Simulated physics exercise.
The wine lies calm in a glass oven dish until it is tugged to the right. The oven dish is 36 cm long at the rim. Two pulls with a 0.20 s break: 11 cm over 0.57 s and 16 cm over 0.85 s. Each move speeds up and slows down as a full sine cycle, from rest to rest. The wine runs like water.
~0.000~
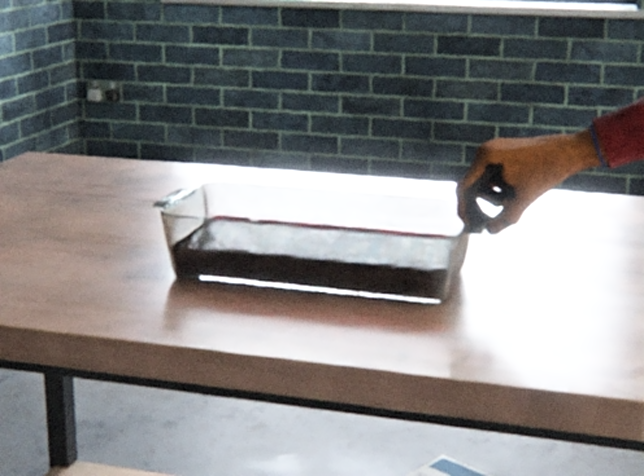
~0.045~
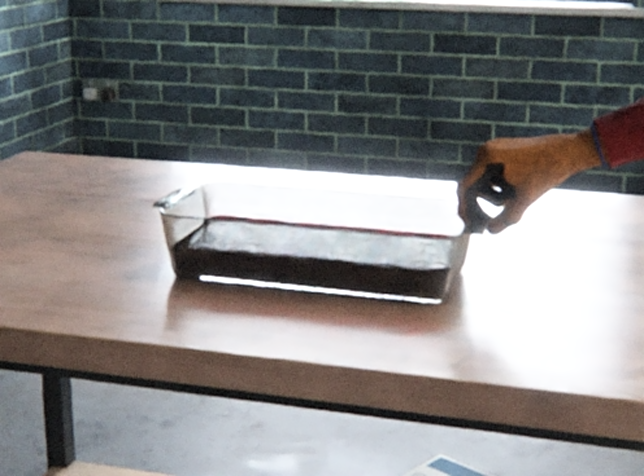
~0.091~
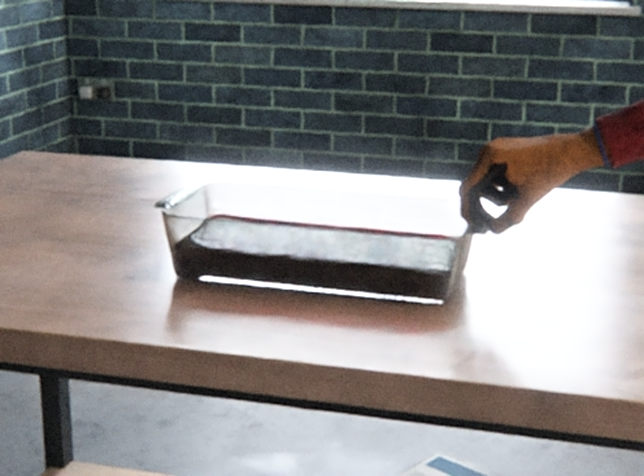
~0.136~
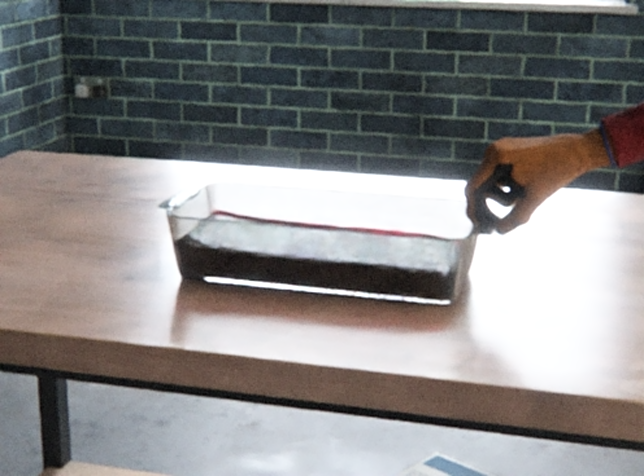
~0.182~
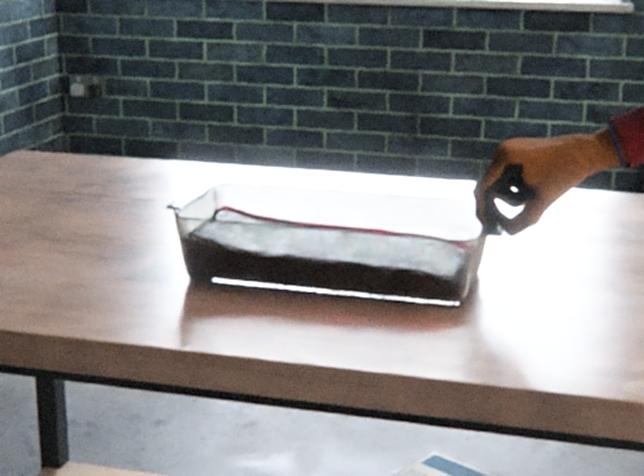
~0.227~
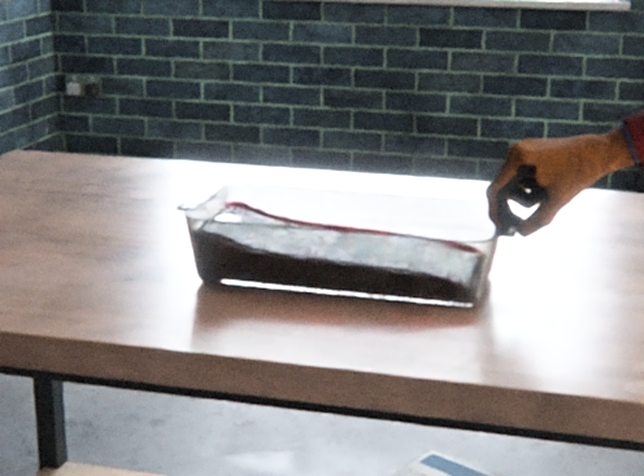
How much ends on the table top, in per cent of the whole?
About 17 per cent.
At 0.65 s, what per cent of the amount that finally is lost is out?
About 0 per cent.
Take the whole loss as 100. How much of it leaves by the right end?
Near 60 in a hundred.
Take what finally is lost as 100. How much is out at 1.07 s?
About 20 per cent.
Then, 0.65 s in, it has gone 11 cm; 0 per cent is out over the left end and 0 over the right.
Then, 1.07 s in, it has gone 14 cm; 0 per cent is out over the left end and 3 over the right.
Then, 1.49 s in, it has gone 27 cm; 7 per cent is out over the left end and 3 over the right.
Then, 1.91 s in, it has gone 27 cm; 7 per cent is out over the left end and 9 over the right.
Finally, 17 per cent is out in all, 7 of it over the left end.
